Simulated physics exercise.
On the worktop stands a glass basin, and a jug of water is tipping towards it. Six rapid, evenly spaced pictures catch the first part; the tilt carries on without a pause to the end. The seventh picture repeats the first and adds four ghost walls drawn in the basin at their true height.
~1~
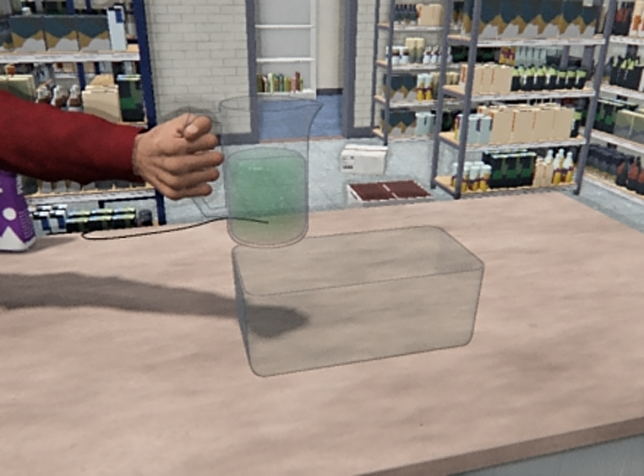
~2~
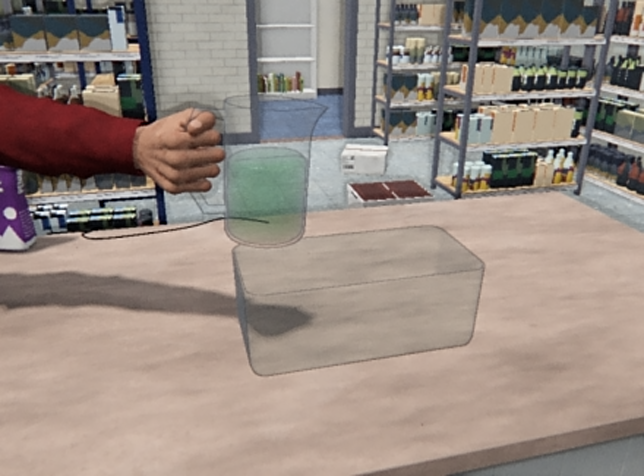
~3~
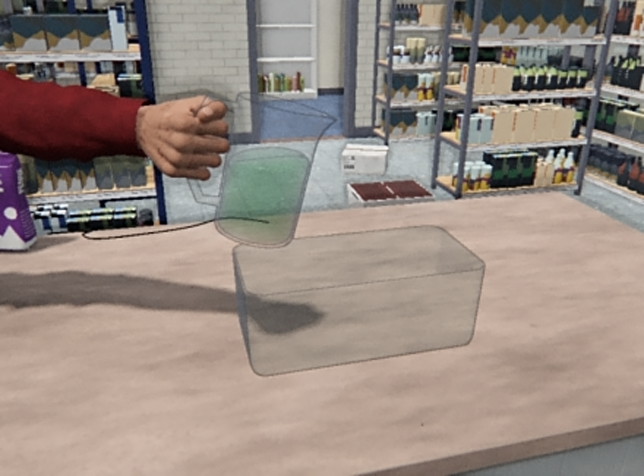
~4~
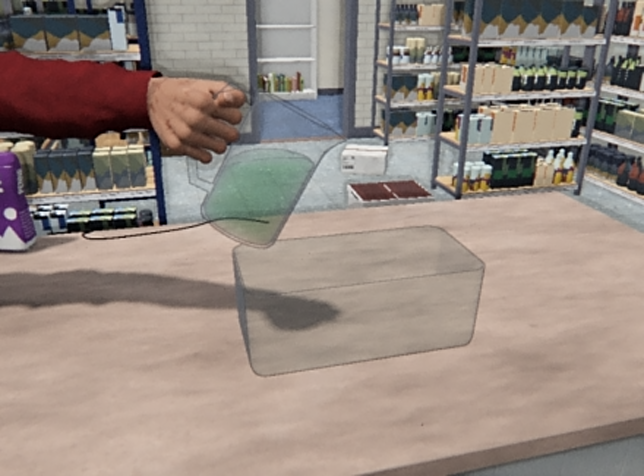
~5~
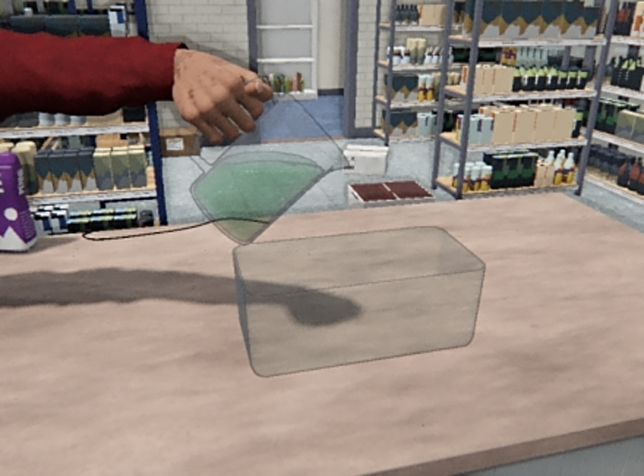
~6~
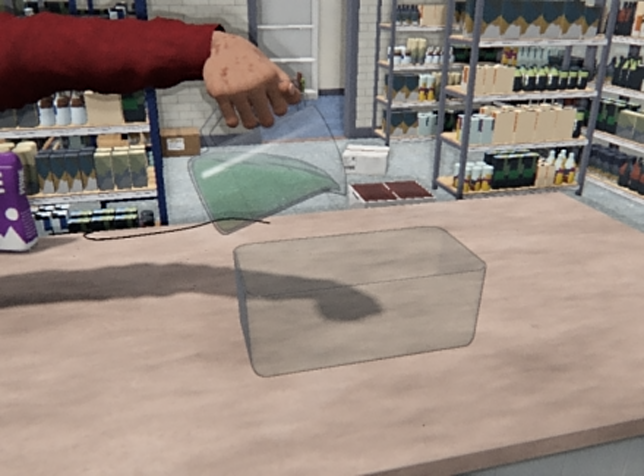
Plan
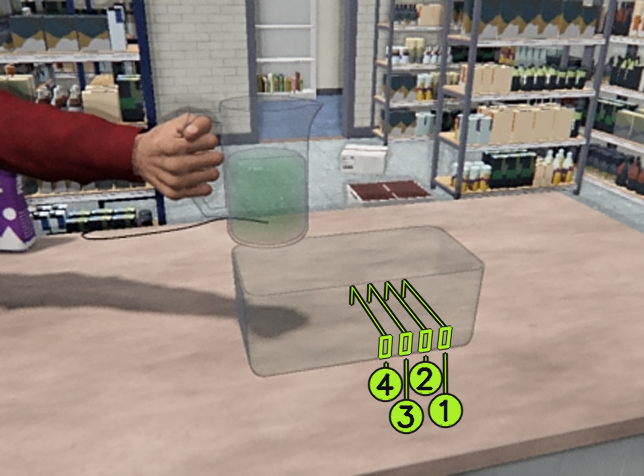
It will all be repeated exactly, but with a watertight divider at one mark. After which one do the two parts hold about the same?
The answer is position 4.
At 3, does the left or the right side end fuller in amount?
The left one.
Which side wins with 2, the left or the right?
The left side.
On the marked copy, 1 at (445, 353); 2 at (425, 357); 3 at (406, 360); 4 at (386, 363).
If 1 is chosen, about 77 % ends left of the wall and 17 % right of it; 5 % is lost outside.
If 2 is chosen, about 79 % ends left of the wall and 15 % right of it; 6 % is lost outside.
If 3 is chosen, about 80 % ends left of the wall and 14 % right of it; 6 % is lost outside.
If 4 is chosen, about 58 % ends left of the wall and 40 % right of it.
